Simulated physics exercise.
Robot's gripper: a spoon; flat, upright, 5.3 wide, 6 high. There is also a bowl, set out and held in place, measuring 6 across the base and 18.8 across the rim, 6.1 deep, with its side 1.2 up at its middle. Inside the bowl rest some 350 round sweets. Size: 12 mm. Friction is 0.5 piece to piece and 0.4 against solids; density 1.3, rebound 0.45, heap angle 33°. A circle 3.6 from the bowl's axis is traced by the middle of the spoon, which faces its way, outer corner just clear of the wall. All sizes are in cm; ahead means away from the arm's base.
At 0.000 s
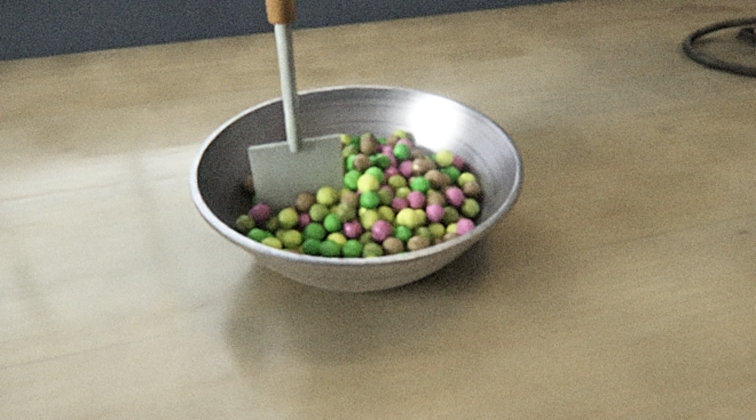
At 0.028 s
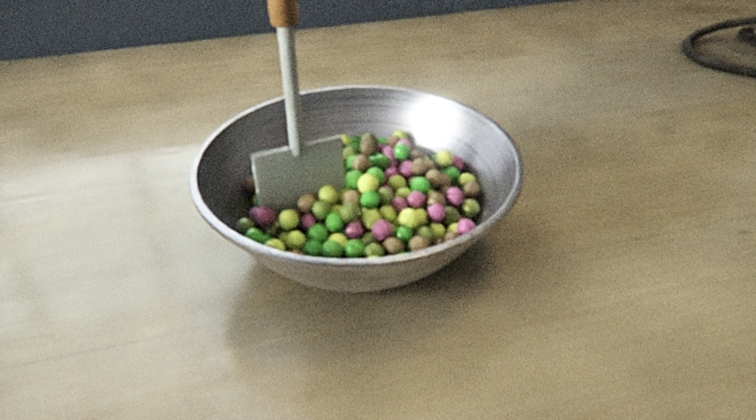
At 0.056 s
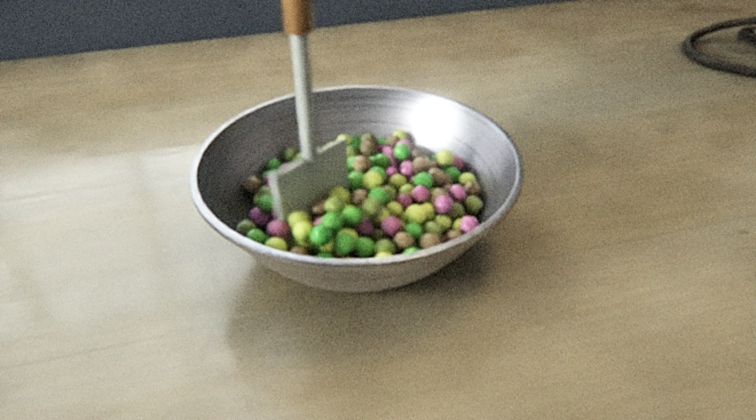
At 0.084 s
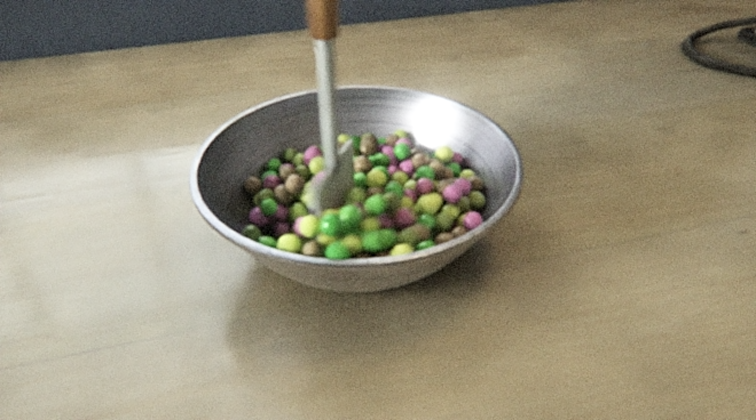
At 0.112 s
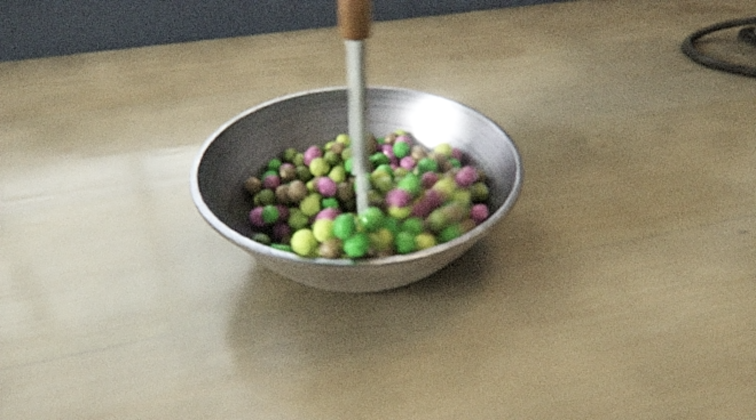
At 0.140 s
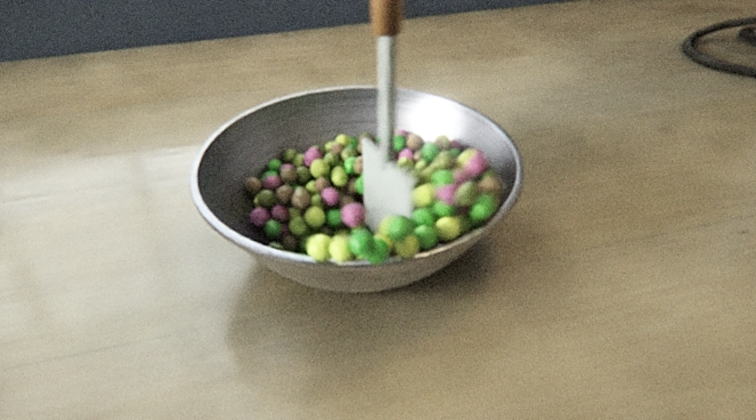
A flat metal paddle with a wooden handle swept from left to right through a metal bowl of small green, yellow, pink and brown balls, turning as it went and pushing them into a moving heap.
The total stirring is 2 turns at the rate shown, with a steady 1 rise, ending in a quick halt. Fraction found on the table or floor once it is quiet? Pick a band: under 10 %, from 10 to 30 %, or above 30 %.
Above 30 %.
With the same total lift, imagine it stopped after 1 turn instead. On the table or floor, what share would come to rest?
That would give some 30 percent.
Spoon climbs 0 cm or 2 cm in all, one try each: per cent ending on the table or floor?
Estimates: 50 % then 40 %.
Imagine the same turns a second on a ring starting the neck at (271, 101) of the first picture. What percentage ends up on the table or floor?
Table or floor share: Near 45 %.
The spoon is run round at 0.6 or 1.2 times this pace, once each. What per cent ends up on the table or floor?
20 % and 55 %.
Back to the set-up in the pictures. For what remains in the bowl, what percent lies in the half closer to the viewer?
It comes to near 55 percent.
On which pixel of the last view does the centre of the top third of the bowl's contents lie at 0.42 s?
The top third is centred near (246, 173) in the last picture.
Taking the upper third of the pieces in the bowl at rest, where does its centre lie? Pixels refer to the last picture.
Close to (345, 210).
After 0.42 s, 343° round, highest piece 10 above the table; 256 in the bowl, 74 on the table or floor, 20 in flight or on the tool.
After 0.69 s, 223° round, highest piece 8 above the table; 203 in the bowl, 135 on the table or floor, 12 in flight or on the tool.
After 1.03 s, 0° round, highest piece 5 above the table; 198 in the bowl, 152 on the table or floor.
After 1.73 s, 0° round, highest piece 5 above the table; 198 in the bowl, 152 on the table or floor.
In the end, 198 in the bowl, 152 on the table or floor. That is 43 % on the table or floor.
